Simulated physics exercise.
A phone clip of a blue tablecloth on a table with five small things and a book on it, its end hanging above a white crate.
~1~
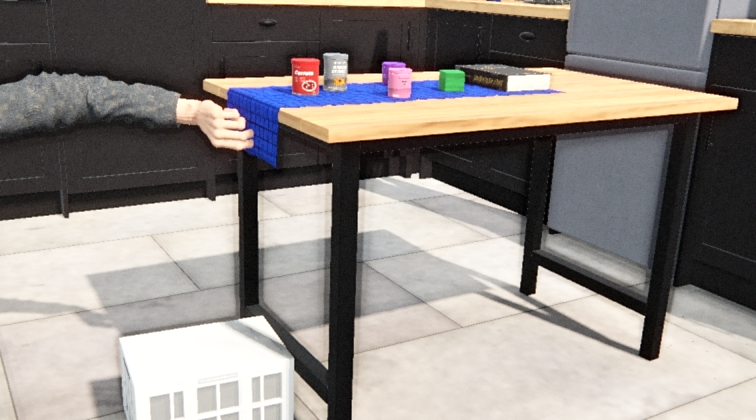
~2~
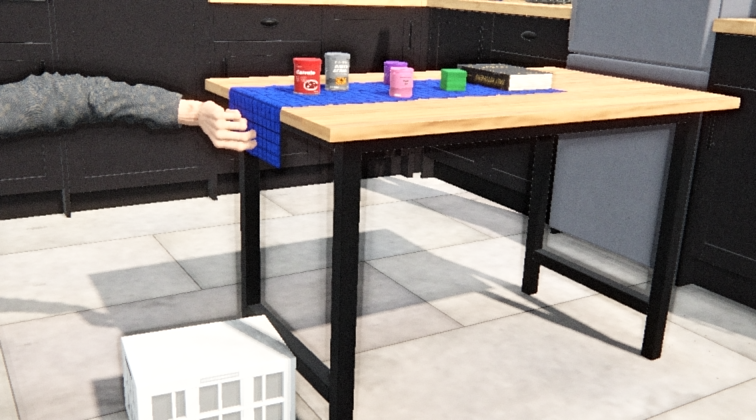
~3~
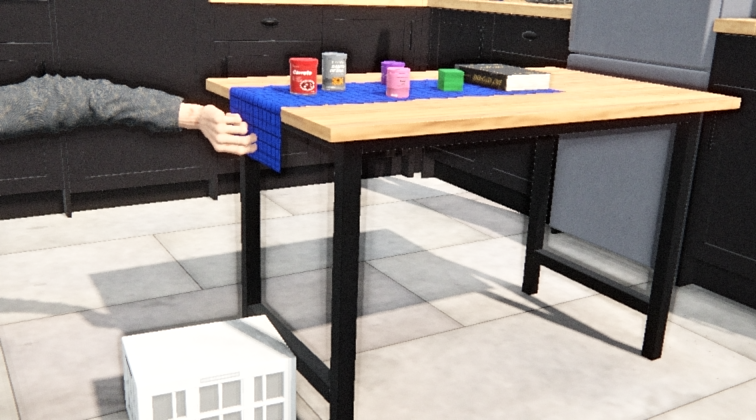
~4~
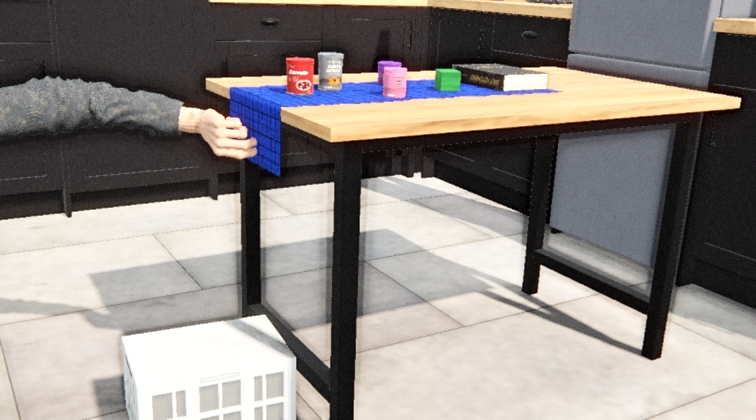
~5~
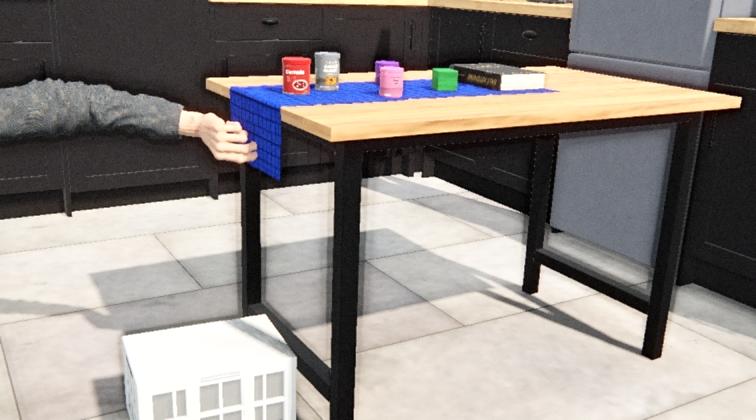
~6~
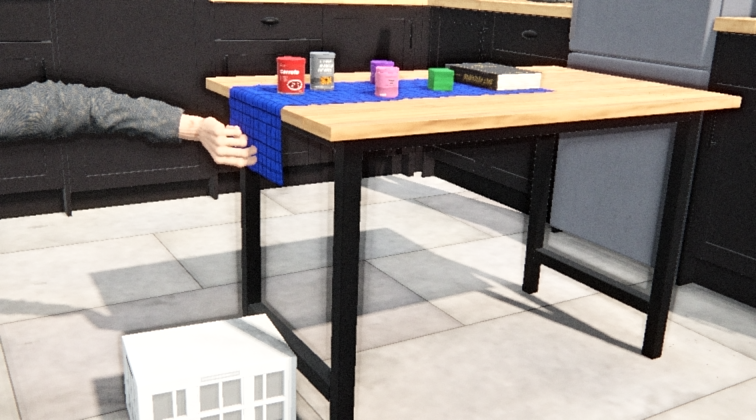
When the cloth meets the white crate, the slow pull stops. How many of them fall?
Only four fail to stay up.
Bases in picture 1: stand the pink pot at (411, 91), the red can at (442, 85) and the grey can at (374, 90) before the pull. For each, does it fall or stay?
Result - pink pot down, red can still up, grey can down.
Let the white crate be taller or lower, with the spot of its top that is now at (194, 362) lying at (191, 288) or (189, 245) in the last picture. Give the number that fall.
The tally is 2 and 1.
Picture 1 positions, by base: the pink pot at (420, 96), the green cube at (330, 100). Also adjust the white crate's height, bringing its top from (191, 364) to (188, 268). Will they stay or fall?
Here's what happens: The pink pot remains aboard, the green cube leaves its perch.
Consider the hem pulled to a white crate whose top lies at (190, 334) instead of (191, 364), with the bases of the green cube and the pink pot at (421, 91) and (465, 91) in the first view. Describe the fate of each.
In the end the green cube is still on top and the pink pot is still on top.
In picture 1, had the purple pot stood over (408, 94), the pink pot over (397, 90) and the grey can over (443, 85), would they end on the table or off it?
The purple pot topples down; the pink pot topples down; and the grey can stays put.
Soon after, hem near (252, 246); red can gone.
After that, hem near (250, 299); red can, grey can and pink pot gone.
And then, hem on the crate; red can, grey can, pink pot and purple pot gone.
In the end, hem on the crate; red can, grey can, pink pot and purple pot gone. It carries off four.
